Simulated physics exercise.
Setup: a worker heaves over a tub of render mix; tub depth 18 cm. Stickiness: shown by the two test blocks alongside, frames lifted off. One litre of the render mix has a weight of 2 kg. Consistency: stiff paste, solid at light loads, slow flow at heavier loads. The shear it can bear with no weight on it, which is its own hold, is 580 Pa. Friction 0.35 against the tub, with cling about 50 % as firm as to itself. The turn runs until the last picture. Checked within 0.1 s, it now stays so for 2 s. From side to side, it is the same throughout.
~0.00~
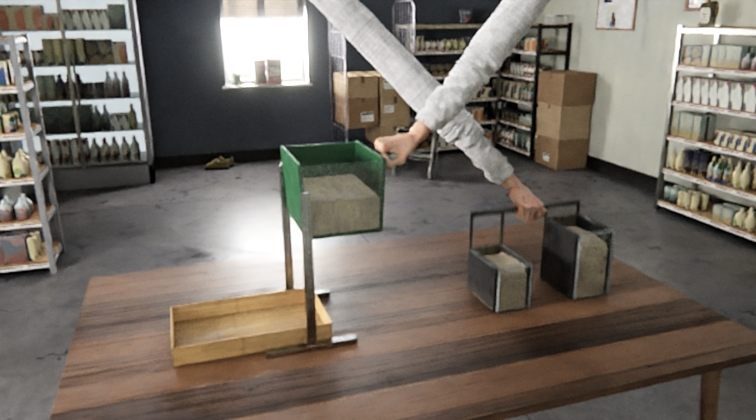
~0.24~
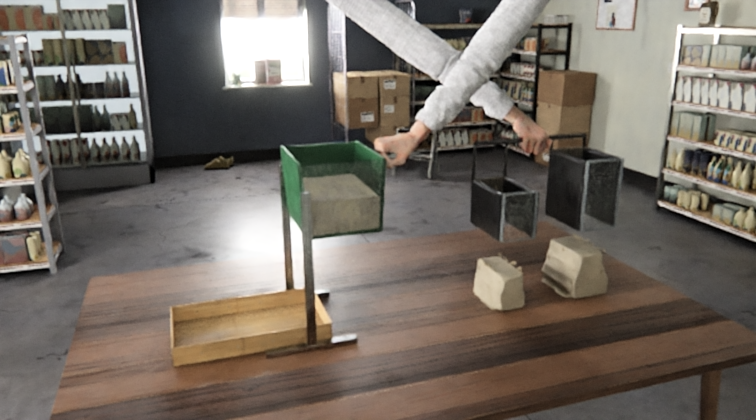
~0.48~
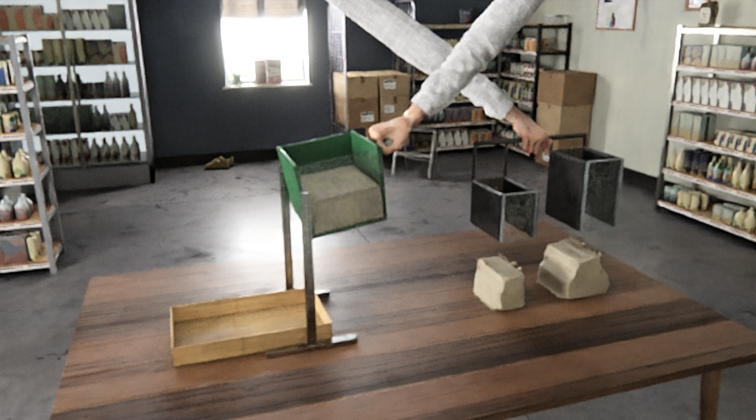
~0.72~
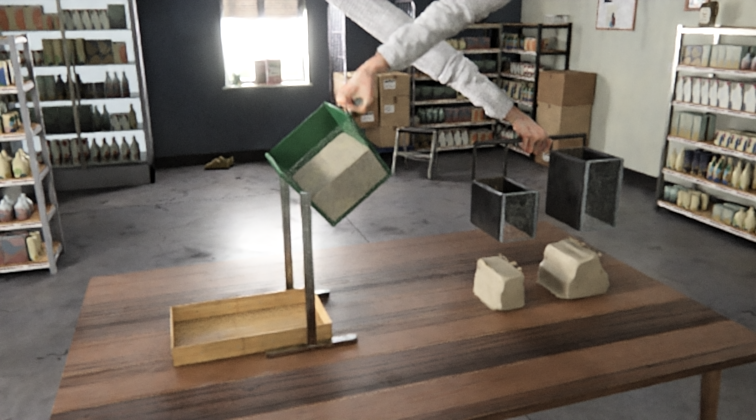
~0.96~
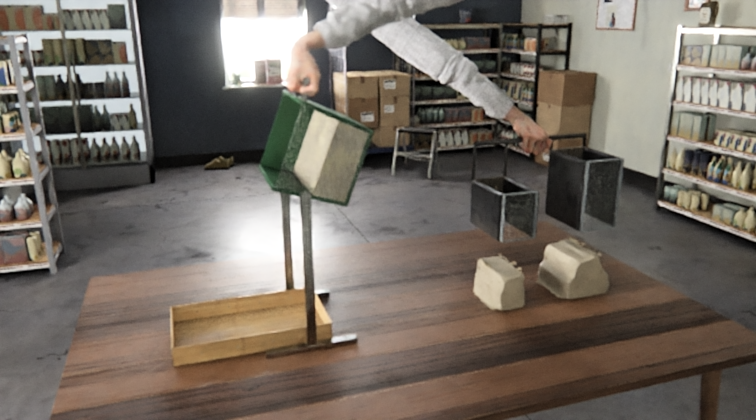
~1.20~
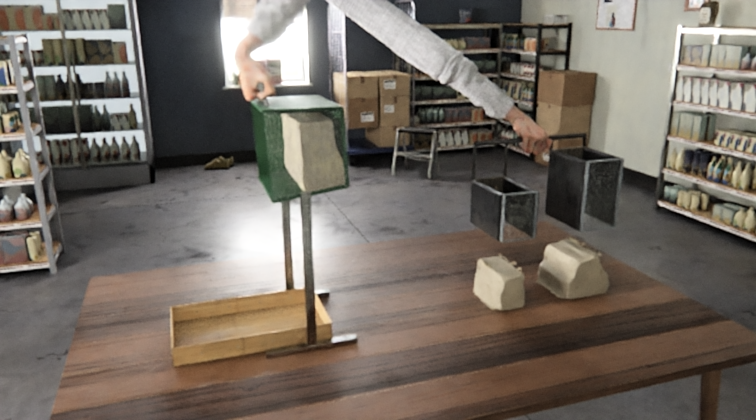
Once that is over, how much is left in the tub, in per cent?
57 %.
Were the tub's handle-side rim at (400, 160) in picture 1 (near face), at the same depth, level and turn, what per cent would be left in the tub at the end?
55 %.
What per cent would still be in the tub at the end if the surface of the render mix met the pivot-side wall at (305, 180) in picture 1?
It would be close to 45 percent.
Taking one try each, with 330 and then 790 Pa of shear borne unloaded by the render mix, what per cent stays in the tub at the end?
Try one gives 65 per cent, try two gives 55 per cent.
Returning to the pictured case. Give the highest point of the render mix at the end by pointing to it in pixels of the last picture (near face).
The highest point is near (320, 159) in the last picture.
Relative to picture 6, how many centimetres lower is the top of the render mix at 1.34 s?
About 4 cm.
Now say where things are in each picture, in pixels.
Handle-side rim at (383, 160), tilt 0 degrees; top of the render mix at (318, 202); blocks stand 11 cm, 17 cm (left to right), in the first picture.
Handle-side rim at (383, 160), tilt 0 degrees; top of the render mix at (318, 202); blocks stand 11 cm, 14 cm (left to right), in the second picture.
Handle-side rim at (378, 149), tilt 8 degrees; top of the render mix at (376, 186); blocks stand 11 cm, 13 cm (left to right), in the third picture.
Handle-side rim at (348, 117), tilt 38 degrees; top of the render mix at (366, 150); blocks stand 11 cm, 13 cm (left to right), in the fourth picture.
Handle-side rim at (302, 105), tilt 69 degrees; top of the render mix at (337, 123); blocks stand 11 cm, 13 cm (left to right), in the fifth picture.
Handle-side rim at (264, 114), tilt 93 degrees; top of the render mix at (328, 120); blocks stand 11 cm, 13 cm (left to right), in the sixth picture.
After 1.34 s, the tub is at 93 degrees and holds 100 %.
After 1.51 s, the tub is at 93 degrees and holds 95 %.
After 1.68 s, the tub is at 93 degrees and holds 87 %.
After 1.85 s, the tub is at 93 degrees and holds 73 %.
After 3.20 s, at the end, the tub is at 93 degrees and holds 57 %.
